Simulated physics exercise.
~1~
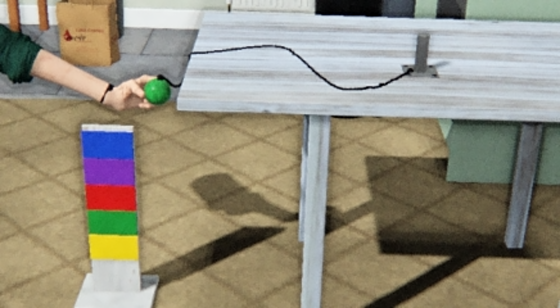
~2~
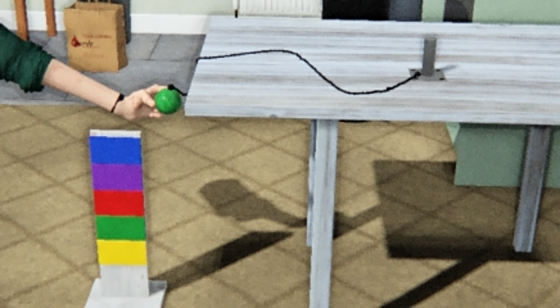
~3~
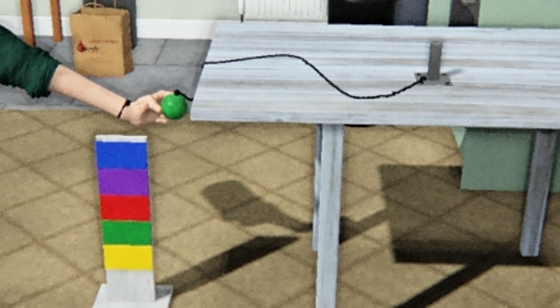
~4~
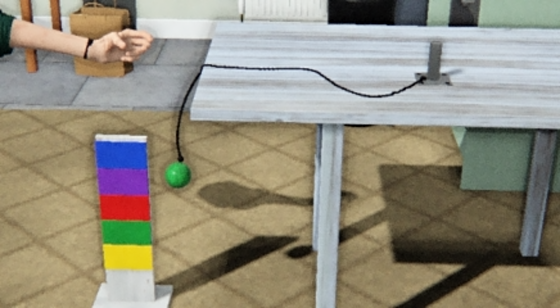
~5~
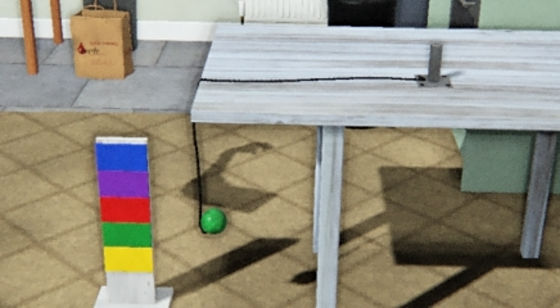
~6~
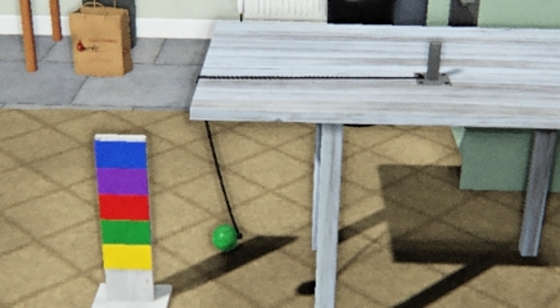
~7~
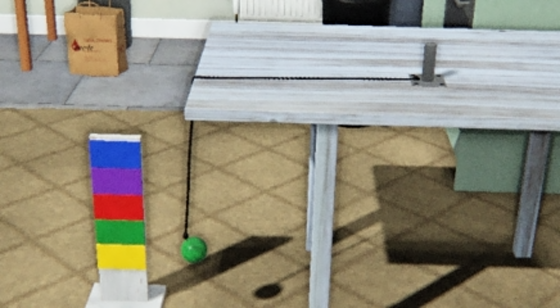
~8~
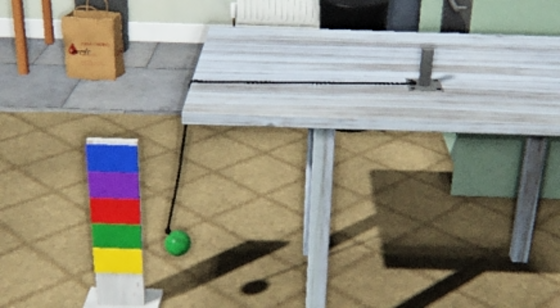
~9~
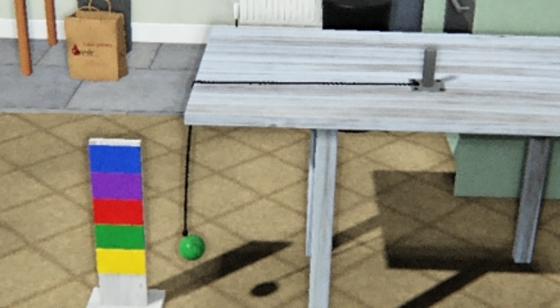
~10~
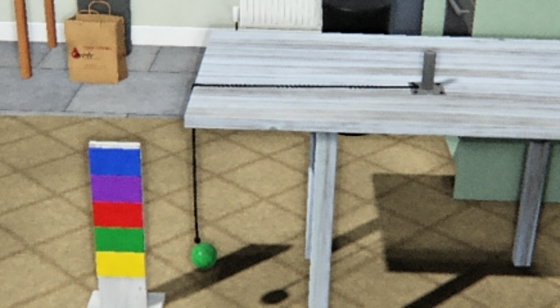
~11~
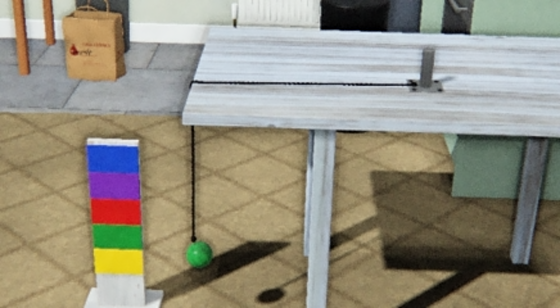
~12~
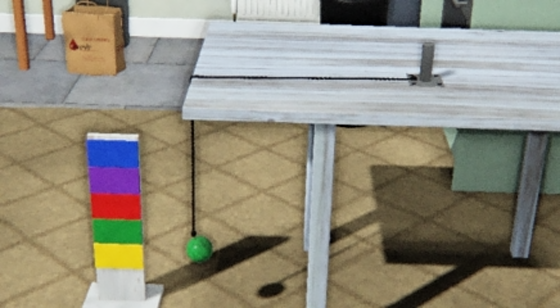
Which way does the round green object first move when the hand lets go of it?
It moves down, dropping beside the table edge while still tied to the cord.
